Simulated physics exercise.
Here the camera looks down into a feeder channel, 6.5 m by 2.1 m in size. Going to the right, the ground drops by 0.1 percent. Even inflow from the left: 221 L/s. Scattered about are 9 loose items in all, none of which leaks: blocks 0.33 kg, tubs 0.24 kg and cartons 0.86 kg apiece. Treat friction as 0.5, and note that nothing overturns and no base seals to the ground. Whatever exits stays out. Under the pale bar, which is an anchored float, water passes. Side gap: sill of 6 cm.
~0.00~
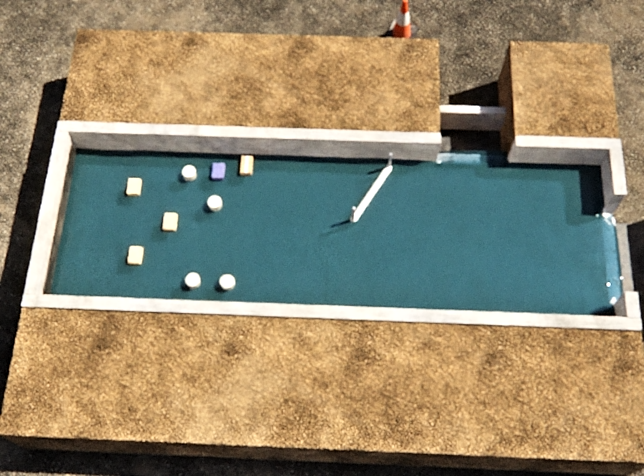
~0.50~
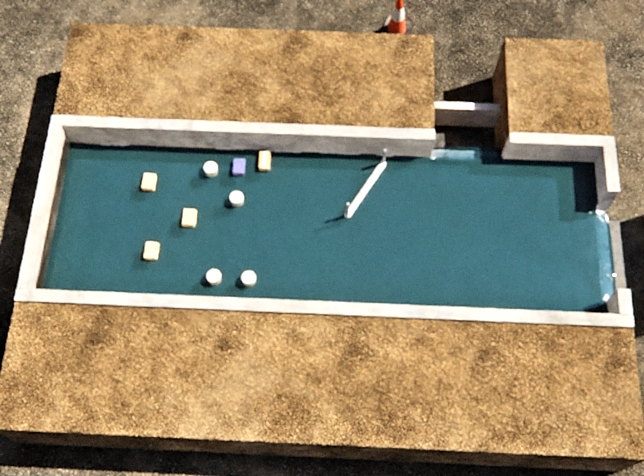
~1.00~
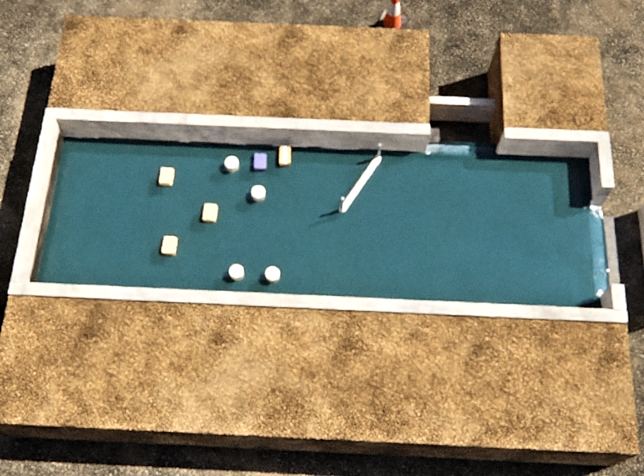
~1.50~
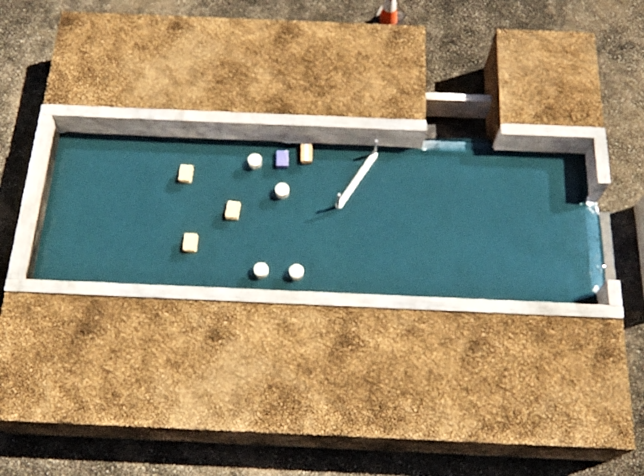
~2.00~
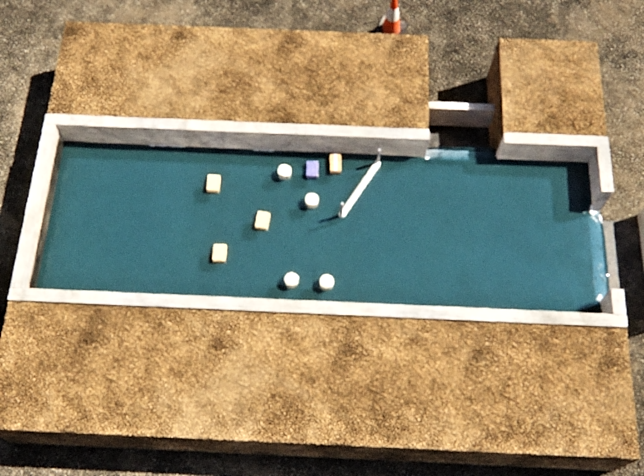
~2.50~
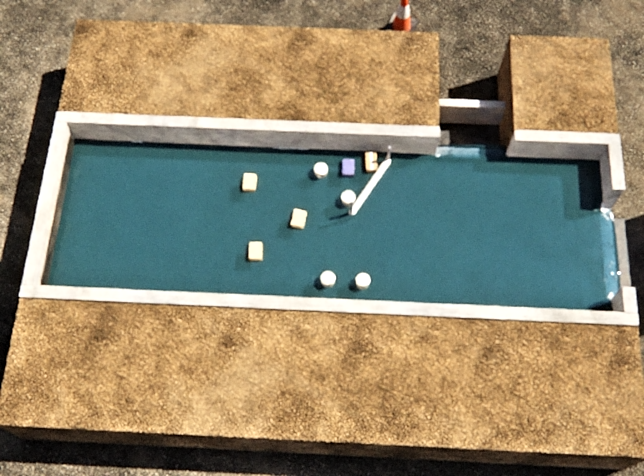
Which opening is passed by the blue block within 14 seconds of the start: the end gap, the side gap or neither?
Neither.
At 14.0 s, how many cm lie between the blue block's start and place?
Measured offset: Near 200 cm.
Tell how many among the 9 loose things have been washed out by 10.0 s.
The count is 4.
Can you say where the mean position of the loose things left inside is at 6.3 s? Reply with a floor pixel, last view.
Centred roughly on (421, 222).
After 3.5 s the blue block is near (367, 166), 1.8 m from its start, afloat; 0 of 9 are out; 9 afloat.
After 6.3 s the blue block is near (368, 166), 1.8 m from its start, afloat; 0 of 9 are out; 9 afloat.
After 10.0 s the blue block is near (368, 166), 1.8 m from its start, afloat; 4 of 9 are out; 5 afloat.
After 14.0 s the blue block is near (368, 166), 1.8 m from its start, afloat; 4 of 9 are out; 5 afloat.
